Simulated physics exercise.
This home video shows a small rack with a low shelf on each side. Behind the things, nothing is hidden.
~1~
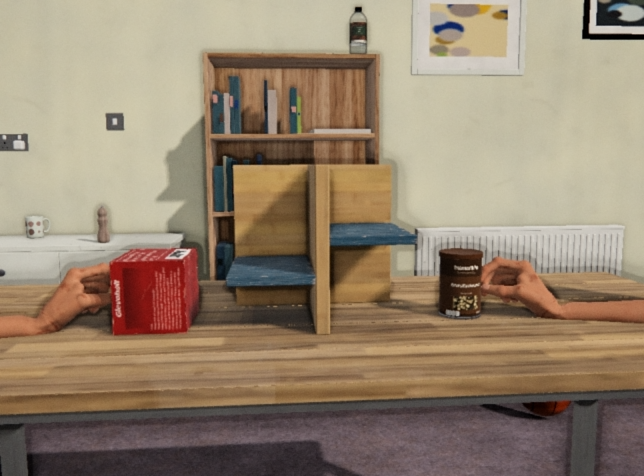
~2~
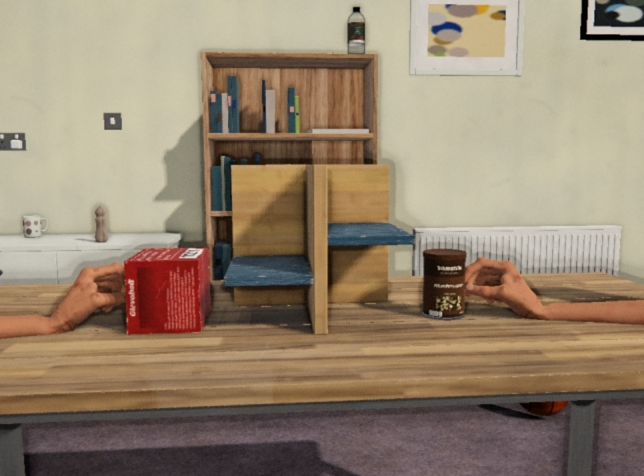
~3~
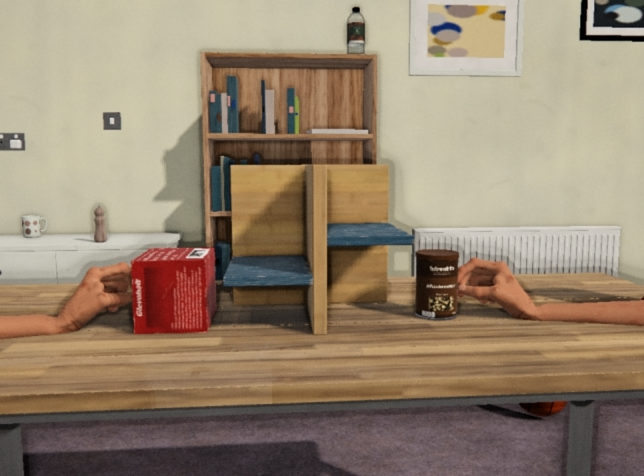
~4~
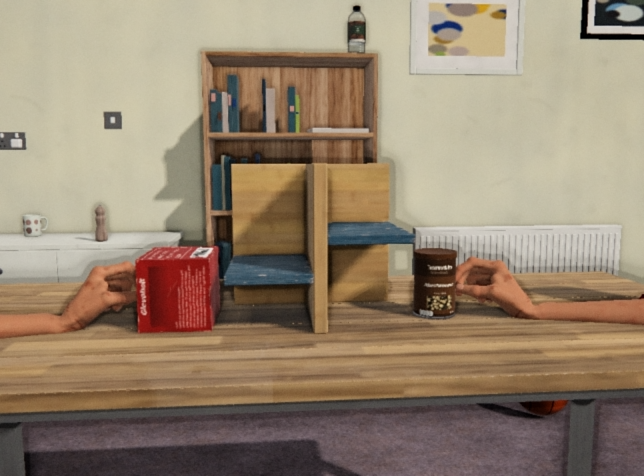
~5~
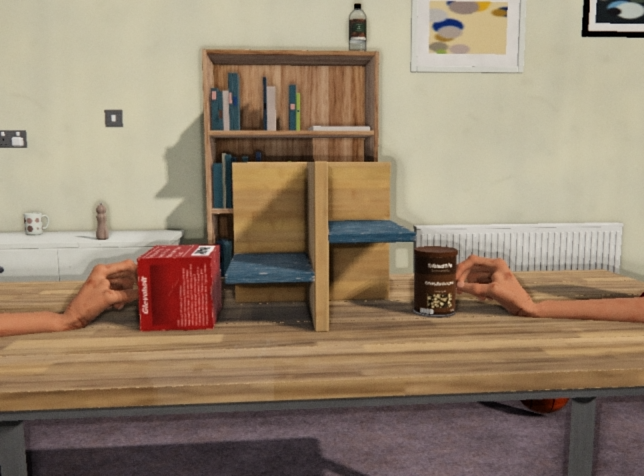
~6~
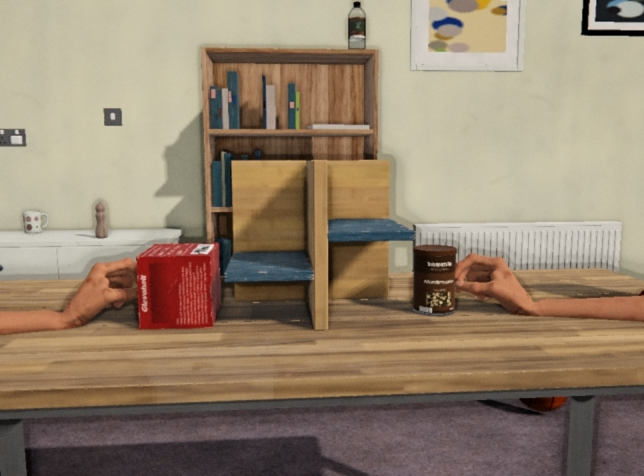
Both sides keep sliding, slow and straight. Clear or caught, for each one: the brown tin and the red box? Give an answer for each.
Brown tin - clear; red box - caught.
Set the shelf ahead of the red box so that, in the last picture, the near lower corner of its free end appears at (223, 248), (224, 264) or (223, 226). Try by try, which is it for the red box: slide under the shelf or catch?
It passes the first time, won't pass the second and passes the third.
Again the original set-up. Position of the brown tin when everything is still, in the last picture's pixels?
It ends up around (375, 281).
Then, 0.22 s after the last picture, brown tin sliding up to the opening near (426, 280); red box sliding up to the opening near (192, 283).
Then, 0.40 s after the last picture, brown tin part of the way in near (404, 280); red box stopped at the opening near (195, 283).
Then, 0.56 s after the last picture, brown tin all the way in near (384, 281); red box stopped at the opening near (195, 283).
At rest, the brown tin goes under, near (375, 281); the red box stops at the shelf, near (195, 283).
